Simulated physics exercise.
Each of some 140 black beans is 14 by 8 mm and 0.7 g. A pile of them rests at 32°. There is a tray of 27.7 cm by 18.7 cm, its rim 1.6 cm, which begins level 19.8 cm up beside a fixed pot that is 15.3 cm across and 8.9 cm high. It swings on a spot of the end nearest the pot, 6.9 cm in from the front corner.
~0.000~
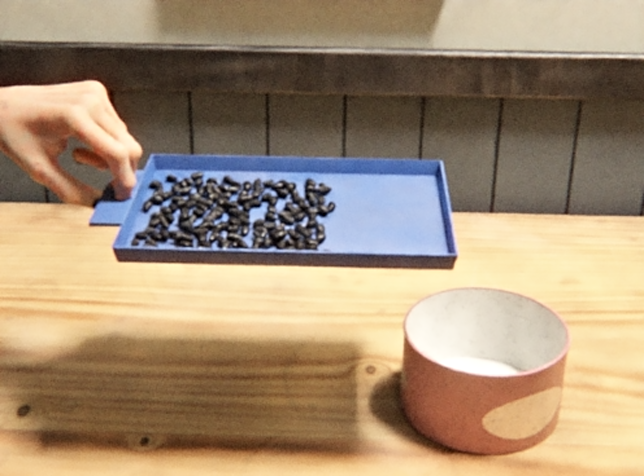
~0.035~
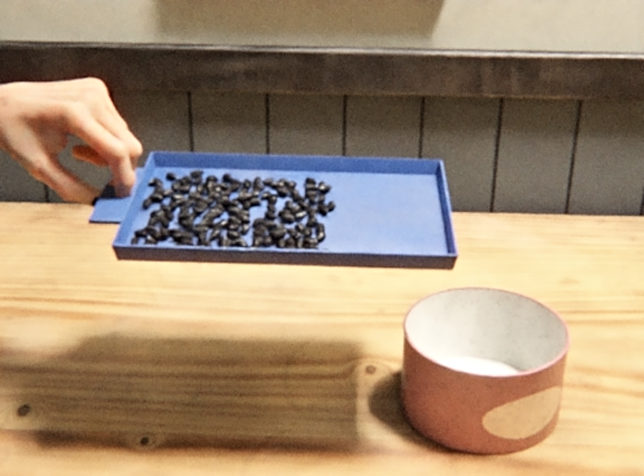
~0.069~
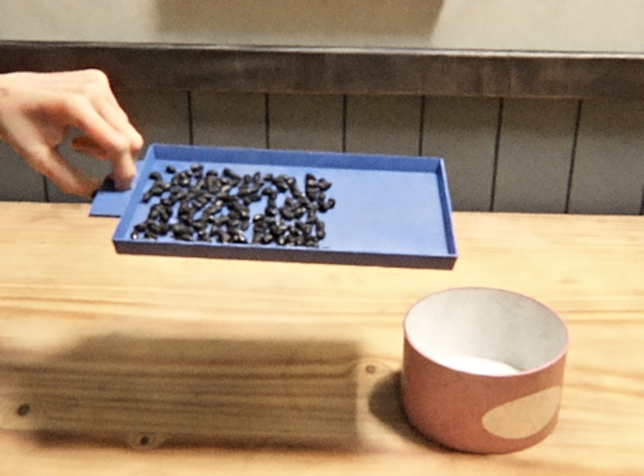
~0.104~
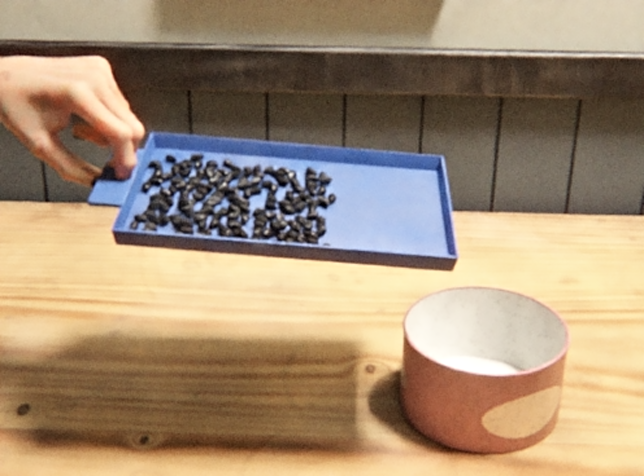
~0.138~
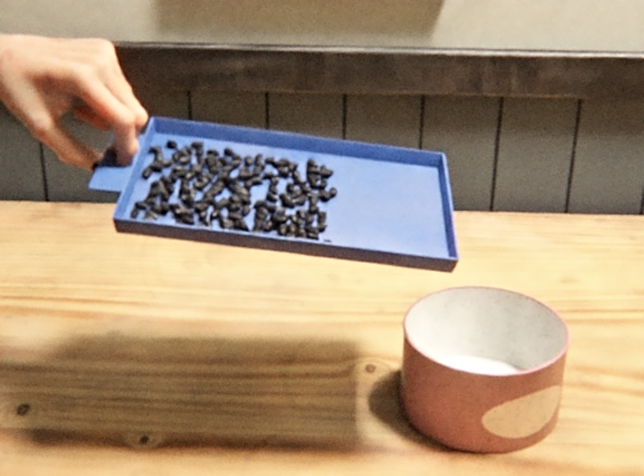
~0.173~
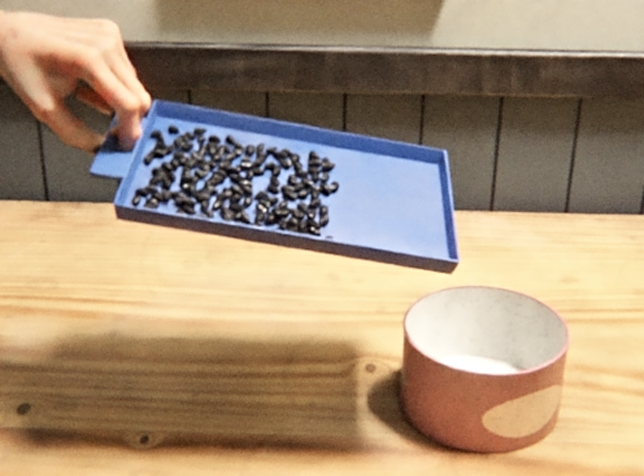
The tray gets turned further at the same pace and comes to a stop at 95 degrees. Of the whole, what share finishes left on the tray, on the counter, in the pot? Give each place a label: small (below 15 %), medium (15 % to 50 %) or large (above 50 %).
Shares by place: Tray small, counter large, pot medium.
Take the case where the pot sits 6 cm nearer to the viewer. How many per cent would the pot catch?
95 per cent.
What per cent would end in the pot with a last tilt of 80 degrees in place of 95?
In that case it comes to about 30 in a hundred.
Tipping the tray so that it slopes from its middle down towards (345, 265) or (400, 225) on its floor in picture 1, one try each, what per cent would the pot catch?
Roughly 5 % for the first direction, roughly 70 % for the second.
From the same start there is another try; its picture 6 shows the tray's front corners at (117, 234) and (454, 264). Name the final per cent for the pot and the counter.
Final per cent - pot 5, counter 95.
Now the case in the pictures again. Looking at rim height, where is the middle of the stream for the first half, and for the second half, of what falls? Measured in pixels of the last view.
(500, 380) or so first, later (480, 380).
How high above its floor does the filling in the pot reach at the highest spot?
I'd say near 1.0 centimetres.
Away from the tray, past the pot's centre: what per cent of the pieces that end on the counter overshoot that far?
Around 70 in a hundred.
After 0.60 s, tilt 51 degrees; the tray holds 100 %, the pot 0 %.
Then, at 0.89 s, tilt 78 degrees; the tray holds 25 %, the pot 15 %.
After 1.28 s, tilt 95 degrees; the tray holds 0 %, the pot 25 %.
In the end, at 2.6 s, tray 0 %, counter 75 %, pot 25 %.
